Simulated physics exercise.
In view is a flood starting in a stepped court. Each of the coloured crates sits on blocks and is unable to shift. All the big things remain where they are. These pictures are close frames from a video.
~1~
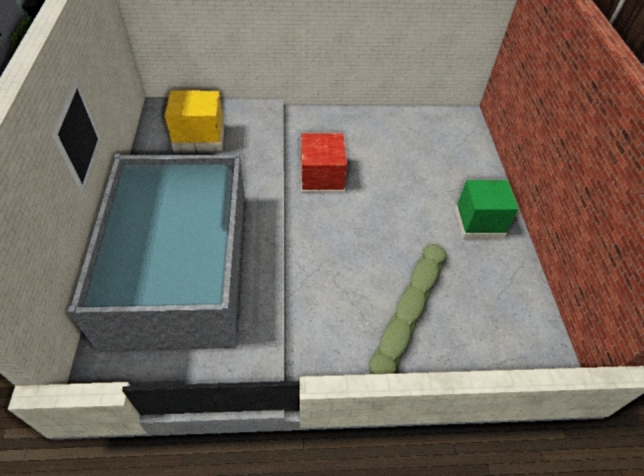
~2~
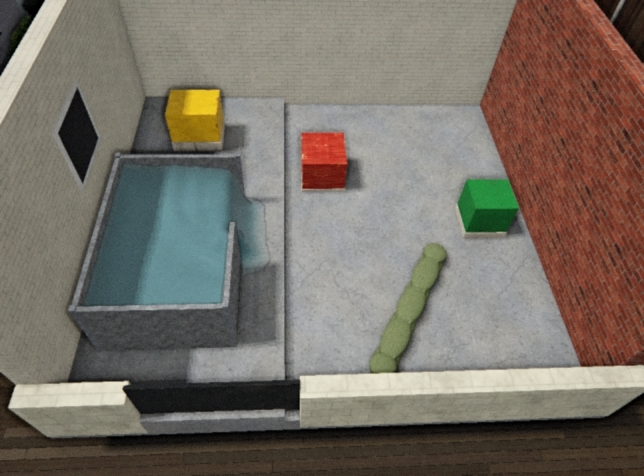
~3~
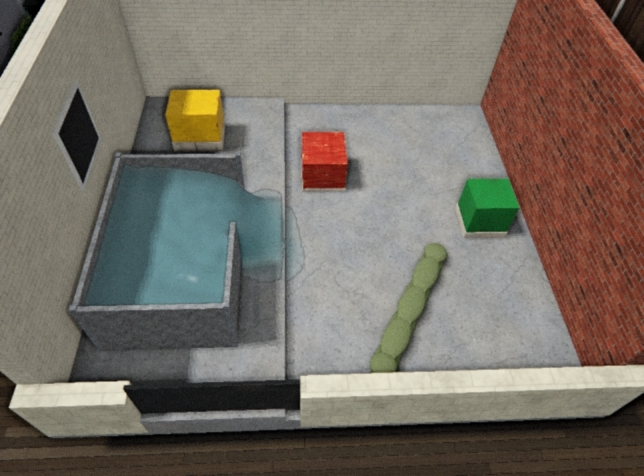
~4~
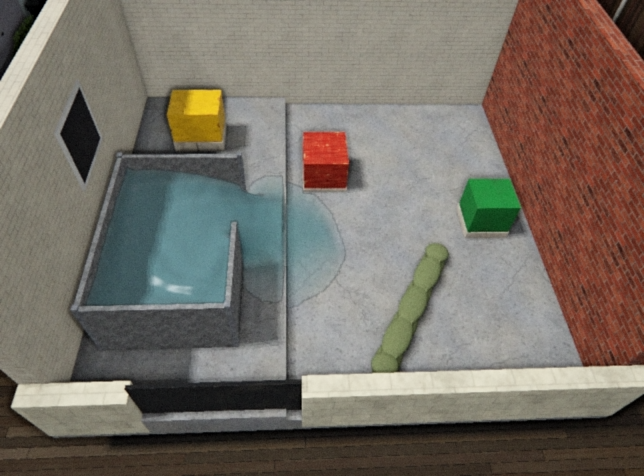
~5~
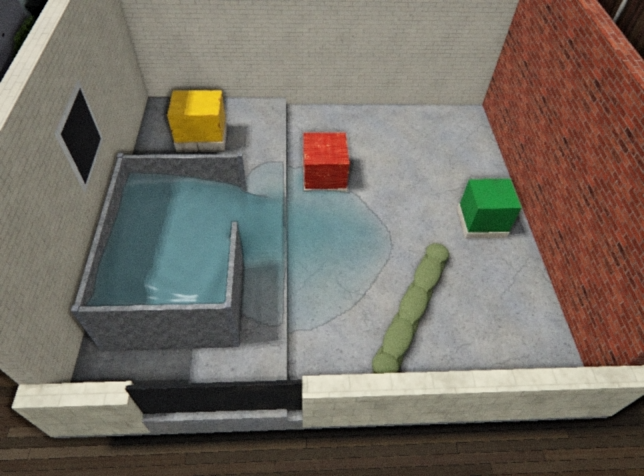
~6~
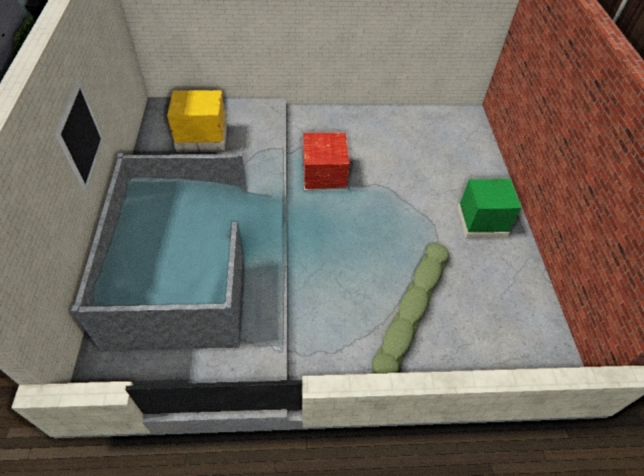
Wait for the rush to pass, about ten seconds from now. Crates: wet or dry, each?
One by one: Red crate: Becomes wet; yellow crate: Remains dry; green crate: Becomes wet.
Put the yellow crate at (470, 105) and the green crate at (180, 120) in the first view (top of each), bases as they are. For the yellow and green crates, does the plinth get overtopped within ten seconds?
My reading: The yellow one gets wet, the green one keeps dry.
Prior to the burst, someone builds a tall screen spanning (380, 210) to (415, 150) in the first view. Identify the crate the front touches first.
I'd go with the red-painted one.
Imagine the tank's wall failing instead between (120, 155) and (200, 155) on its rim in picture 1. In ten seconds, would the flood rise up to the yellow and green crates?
My take: The yellow one gets flooded, while the green one gets flooded.
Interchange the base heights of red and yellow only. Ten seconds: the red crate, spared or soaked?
Well, the red one is inundated then.
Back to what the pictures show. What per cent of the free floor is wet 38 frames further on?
I'd put it at roughly 80 per cent.
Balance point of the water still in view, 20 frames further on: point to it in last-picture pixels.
At about (347, 229).
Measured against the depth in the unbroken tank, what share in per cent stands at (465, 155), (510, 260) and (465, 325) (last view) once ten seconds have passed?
I'd say close to 18, 18 and 16 percent.
A moment on, water covers 40 % of the floor; the red crate water round its plinth, the yellow crate not reached, the green crate water round its plinth.
Next, water covers 55 % of the floor; the red crate water round its plinth, the yellow crate not reached, the green crate water round its plinth.
Then, water covers 65 % of the floor; the red crate water round its plinth, the yellow crate not reached, the green crate water round its plinth.
Later, water covers 80 % of the floor; the red crate water round its plinth, the yellow crate water round its plinth, the green crate water round its plinth.
In the end, water covers 85 % of the floor; the red crate was topped, the yellow crate stayed above the water, the green crate was topped.
